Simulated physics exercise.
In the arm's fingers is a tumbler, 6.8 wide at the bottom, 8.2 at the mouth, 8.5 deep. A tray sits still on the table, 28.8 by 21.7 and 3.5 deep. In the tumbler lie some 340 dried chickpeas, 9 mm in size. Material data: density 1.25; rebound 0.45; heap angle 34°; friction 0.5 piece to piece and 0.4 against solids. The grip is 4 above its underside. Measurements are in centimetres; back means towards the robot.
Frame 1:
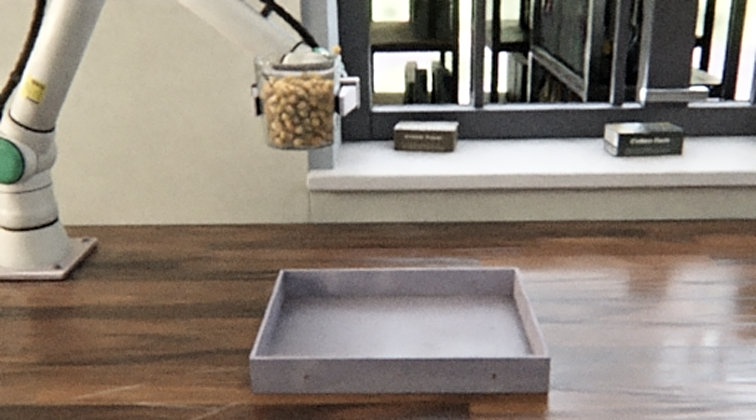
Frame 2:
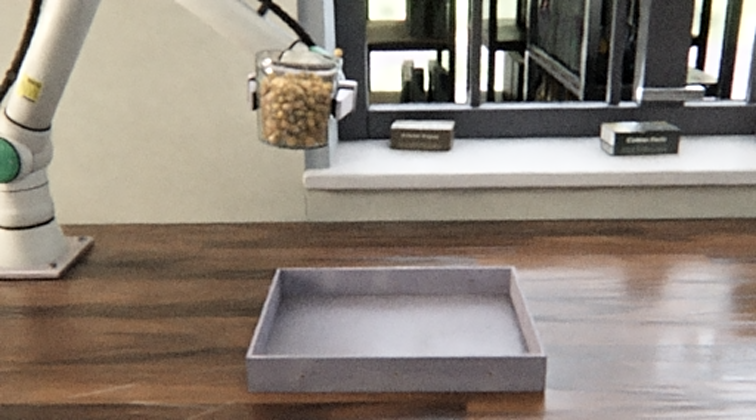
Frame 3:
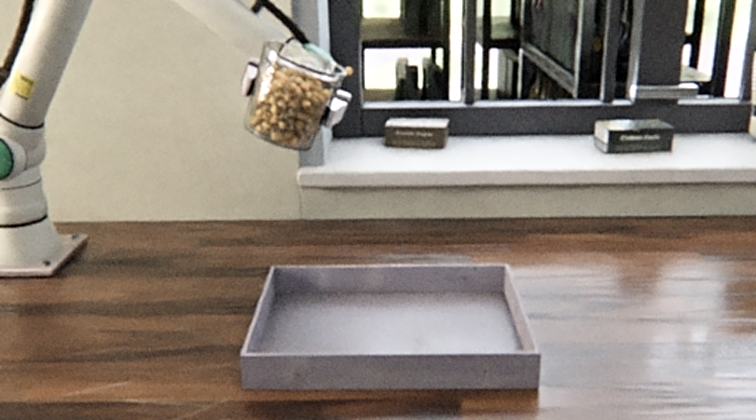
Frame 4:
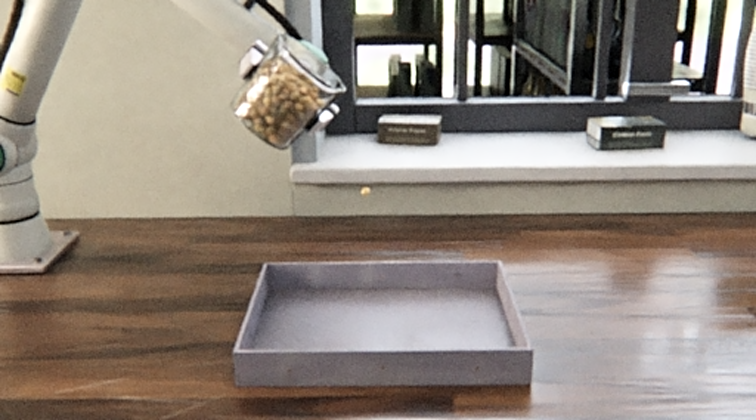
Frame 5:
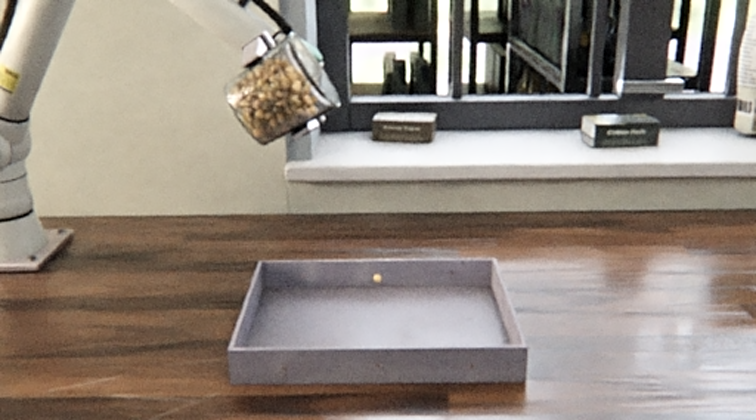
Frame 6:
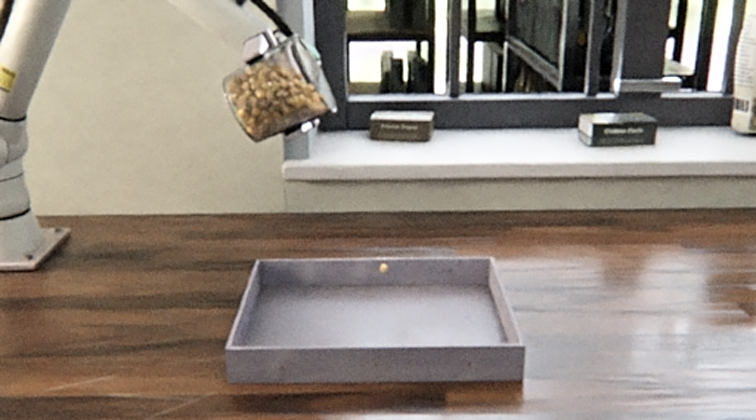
Robot arm tilting a clear tumbler of dried chickpeas to the right above a grey tray, one chickpea dropping into it.
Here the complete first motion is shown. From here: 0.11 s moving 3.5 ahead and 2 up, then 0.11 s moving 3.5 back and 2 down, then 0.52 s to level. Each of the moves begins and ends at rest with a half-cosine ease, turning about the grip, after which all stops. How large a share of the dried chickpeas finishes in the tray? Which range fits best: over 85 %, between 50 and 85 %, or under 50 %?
The range that fits is under 50 %.
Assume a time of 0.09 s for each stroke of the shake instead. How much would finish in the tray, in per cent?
It would come to roughly 60 %.
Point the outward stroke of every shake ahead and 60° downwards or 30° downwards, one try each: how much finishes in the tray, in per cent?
0 and 10 %.
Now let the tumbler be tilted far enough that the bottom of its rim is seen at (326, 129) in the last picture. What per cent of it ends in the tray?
About 85 percent.
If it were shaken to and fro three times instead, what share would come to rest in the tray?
Approx. 65 per cent.
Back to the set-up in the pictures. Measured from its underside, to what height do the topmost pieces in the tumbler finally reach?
Height at rest: Approx. 6.0 cm.
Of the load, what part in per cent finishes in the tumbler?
Near 60 in a hundred.
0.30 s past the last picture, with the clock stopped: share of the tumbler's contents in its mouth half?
I'd say close to 50 per cent.
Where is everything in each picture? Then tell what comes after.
Tumbler middle at (299, 102), level; upper third of the load around (300, 94), from x 265 to 335, top at y 50; 341 in the tumbler, in the first picture.
Tumbler middle at (296, 101), tilted 6° forward; upper third of the load around (293, 92), from x 265 to 340, top at y 55, in the second picture.
Tumbler middle at (291, 99), tilted 22° forward; upper third of the load around (286, 89), from x 255 to 350, top at y 70; 340 in the tumbler, 1 in flight or on a rim, in the third picture.
Tumbler middle at (284, 96), tilted 42° forward; upper third of the load around (276, 85), from x 240 to 365, top at y 65; 340 in the tumbler, 1 in flight or on a rim, in the fourth picture.
Tumbler middle at (279, 94), tilted 58° forward; upper third of the load around (272, 82), from x 235 to 380, top at y 65; 340 in the tumbler, 1 in the tray, in the fifth picture.
Tumbler middle at (277, 93), tilted 64° forward; upper third of the load around (266, 83), from x 235 to 385, top at y 65; 340 in the tumbler, 1 in the tray, in the sixth picture.
Then, 0.30 s later, tilted 61° forward, highest piece 28 above the table; 210 in the tumbler, 1 in the tray, 130 in flight or on a rim.
Then, 0.59 s later, tilted 12° forward, highest piece 31 above the table; 205 in the tumbler, 134 in the tray, 1 on the table or floor, 1 in flight or on a rim.
Then, 0.94 s later, level, highest piece 29 above the table; 205 in the tumbler, 135 in the tray, 1 on the table or floor.
Then, 1.99 s later, level, highest piece 29 above the table; 205 in the tumbler, 135 in the tray, 1 on the table or floor.
At rest, 205 in the tumbler, 135 in the tray, 1 on the table or floor. That is 40 % in the tray.
